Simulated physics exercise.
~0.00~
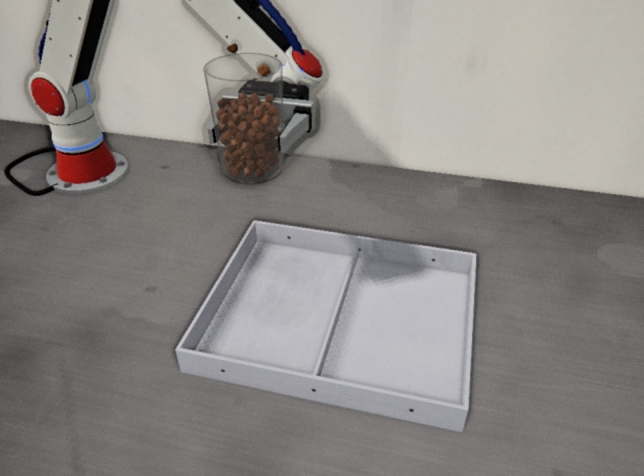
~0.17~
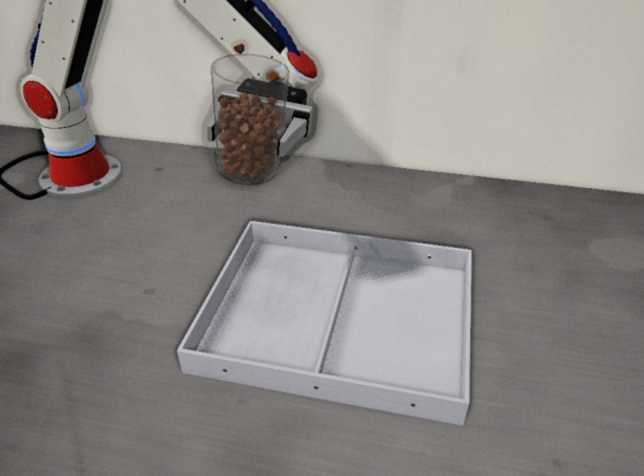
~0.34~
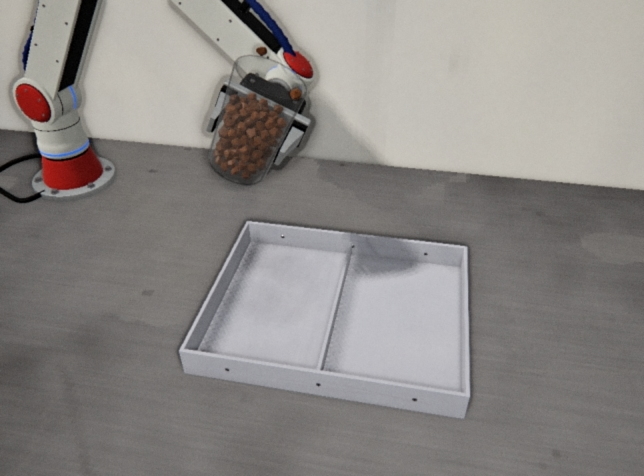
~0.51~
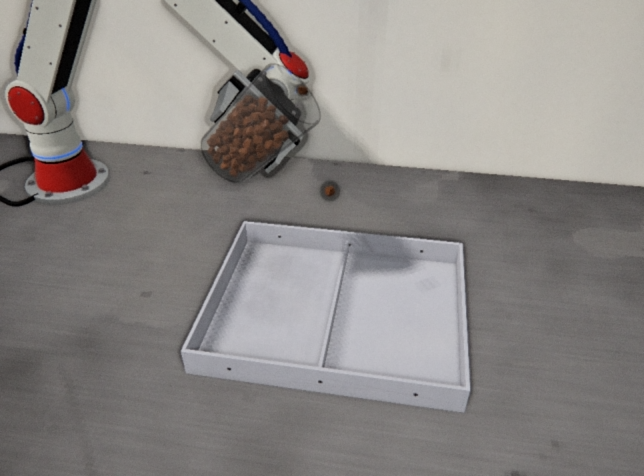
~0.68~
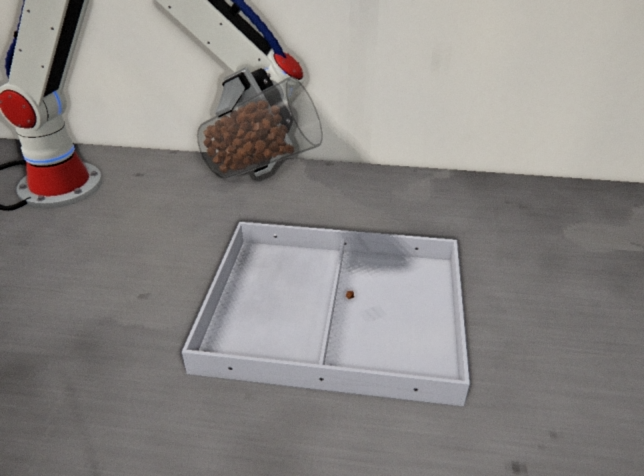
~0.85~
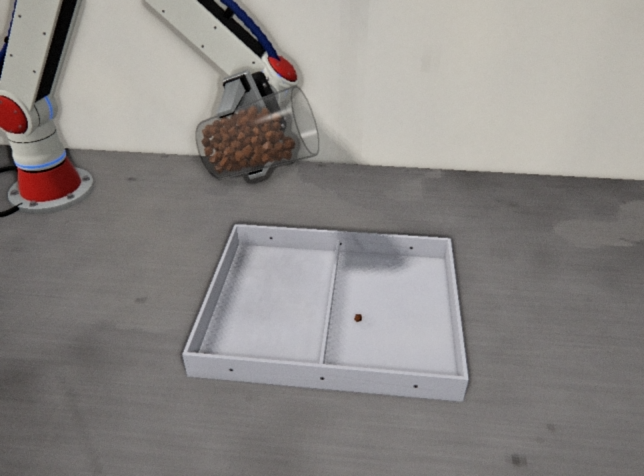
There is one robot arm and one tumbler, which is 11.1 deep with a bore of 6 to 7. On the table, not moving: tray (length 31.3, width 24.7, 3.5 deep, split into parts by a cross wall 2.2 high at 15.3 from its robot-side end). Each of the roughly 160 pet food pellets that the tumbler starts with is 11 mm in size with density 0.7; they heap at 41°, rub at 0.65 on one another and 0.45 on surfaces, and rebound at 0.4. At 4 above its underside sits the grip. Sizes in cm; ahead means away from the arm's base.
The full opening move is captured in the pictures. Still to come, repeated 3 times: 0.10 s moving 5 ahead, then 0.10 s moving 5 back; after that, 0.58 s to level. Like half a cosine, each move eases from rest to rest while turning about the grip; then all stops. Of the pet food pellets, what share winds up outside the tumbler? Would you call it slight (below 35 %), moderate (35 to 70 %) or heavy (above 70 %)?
I would call it moderate.
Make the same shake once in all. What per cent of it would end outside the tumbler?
It would come to around 25 %.
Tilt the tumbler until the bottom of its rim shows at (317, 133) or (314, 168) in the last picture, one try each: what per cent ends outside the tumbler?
Estimates in order: 15 % and 85 %.
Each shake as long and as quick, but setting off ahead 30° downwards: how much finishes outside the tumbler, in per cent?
15 %.
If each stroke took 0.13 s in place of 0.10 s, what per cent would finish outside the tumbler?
In that case about 20 in a hundred.
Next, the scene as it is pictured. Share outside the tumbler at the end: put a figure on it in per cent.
Around 45 in a hundred.
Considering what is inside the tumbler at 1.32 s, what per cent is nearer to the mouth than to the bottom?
35 per cent.
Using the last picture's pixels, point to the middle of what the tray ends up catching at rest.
In the final picture, somewhere near (382, 307).
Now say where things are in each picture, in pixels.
Tumbler middle at (249, 122), level; upper third of the load around (245, 113), from x 220 to 275, top at y 50; 164 in the tumbler, in the first picture.
Tumbler middle at (249, 123), tilted 7° forward; upper third of the load around (245, 114), from x 225 to 275, top at y 50, in the second picture.
Tumbler middle at (253, 125), tilted 24° forward; upper third of the load around (251, 116), from x 220 to 295, top at y 50, in the third picture.
Tumbler middle at (257, 129), tilted 45° forward; upper third of the load around (253, 120), from x 210 to 330, top at y 90; 163 in the tumbler, 1 in flight or on a rim, in the fourth picture.
Tumbler middle at (258, 133), tilted 62° forward; upper third of the load around (252, 123), from x 210 to 350, top at y 105; 163 in the tumbler, 1 in the far-side part, in the fifth picture.
Tumbler middle at (256, 136), tilted 69° forward; upper third of the load around (250, 127), from x 205 to 360, top at y 110; 163 in the tumbler, 1 in the far-side part, in the sixth picture.
By 1.32 s, tilted 69° forward, highest piece 26 above the table; 112 in the tumbler, 33 in the far-side part, 1 on the table or floor, 18 in flight or on a rim.
By 1.79 s, tilted 25° forward, highest piece 30 above the table; 89 in the tumbler, 62 in the far-side part, 8 in the robot-side part, 5 on the table or floor.
By 2.23 s, level, highest piece 28 above the table; 89 in the tumbler, 62 in the far-side part, 8 in the robot-side part, 5 on the table or floor.
By 3.28 s, level, highest piece 28 above the table; 89 in the tumbler, 62 in the far-side part, 8 in the robot-side part, 5 on the table or floor.
Final count, 89 in the tumbler, 62 in the far-side part, 8 in the robot-side part, 5 on the table or floor. That is 46 % outside the tumbler.
